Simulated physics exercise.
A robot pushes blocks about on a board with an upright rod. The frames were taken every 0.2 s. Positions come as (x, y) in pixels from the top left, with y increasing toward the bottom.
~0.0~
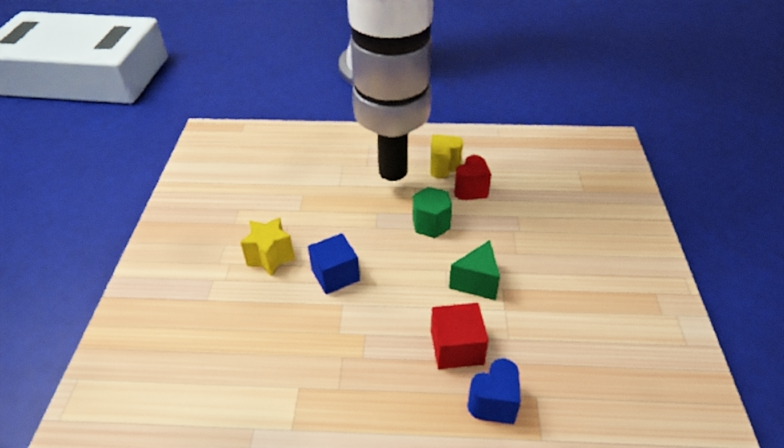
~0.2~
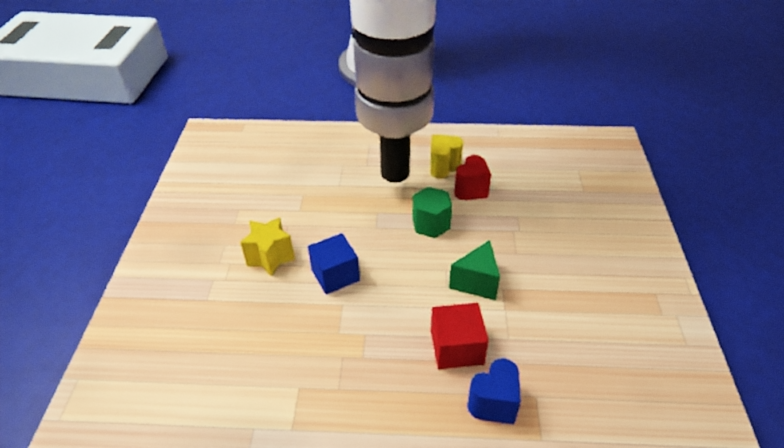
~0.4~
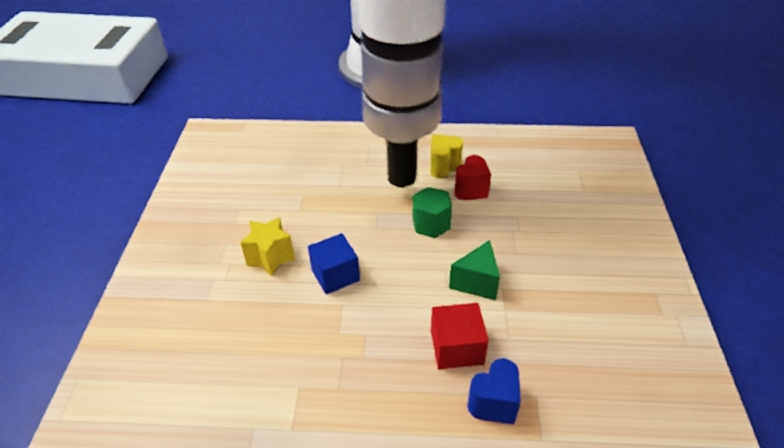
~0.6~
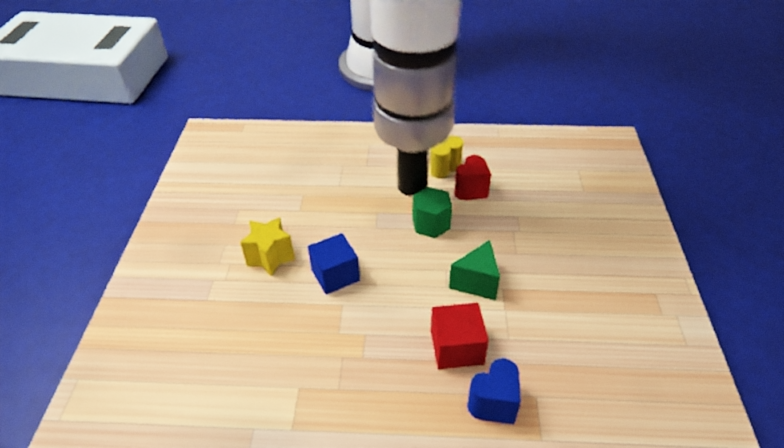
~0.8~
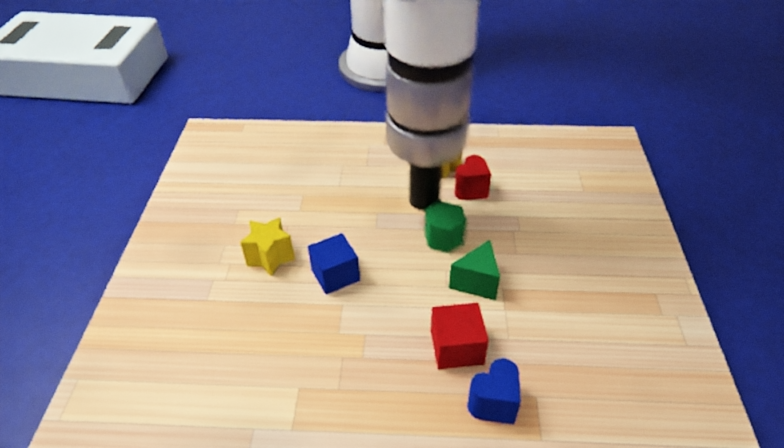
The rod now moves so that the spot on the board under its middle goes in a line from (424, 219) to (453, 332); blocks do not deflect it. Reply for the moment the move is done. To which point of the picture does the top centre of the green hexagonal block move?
Most likely (476, 244).
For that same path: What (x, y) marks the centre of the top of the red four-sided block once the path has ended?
Somewhere near (467, 344).
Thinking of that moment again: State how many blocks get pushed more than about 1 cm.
There will be three or more blocks that move more than 1 cm.
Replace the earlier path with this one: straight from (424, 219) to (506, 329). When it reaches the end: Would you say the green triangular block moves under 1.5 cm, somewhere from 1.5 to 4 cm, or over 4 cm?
Its final spot will lie more than 4 cm from the current one.
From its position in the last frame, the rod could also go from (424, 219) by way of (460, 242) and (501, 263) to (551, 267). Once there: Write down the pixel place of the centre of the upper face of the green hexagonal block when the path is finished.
In the picture, it is at (516, 270).
What follows on the original path. One third of the way, rod (433, 235); green hexagonal block (468, 240), turned 40° anticlockwise; green triangular block (487, 264), turned 20° clockwise.
Two thirds of the way, rod (443, 272); green hexagonal block (476, 244), turned 55° anticlockwise; green triangular block (493, 269).
At the end, rod (454, 314); green hexagonal block (476, 244), turned 55° anticlockwise; red four-sided block (467, 344); red heart block still; green triangular block (494, 270).
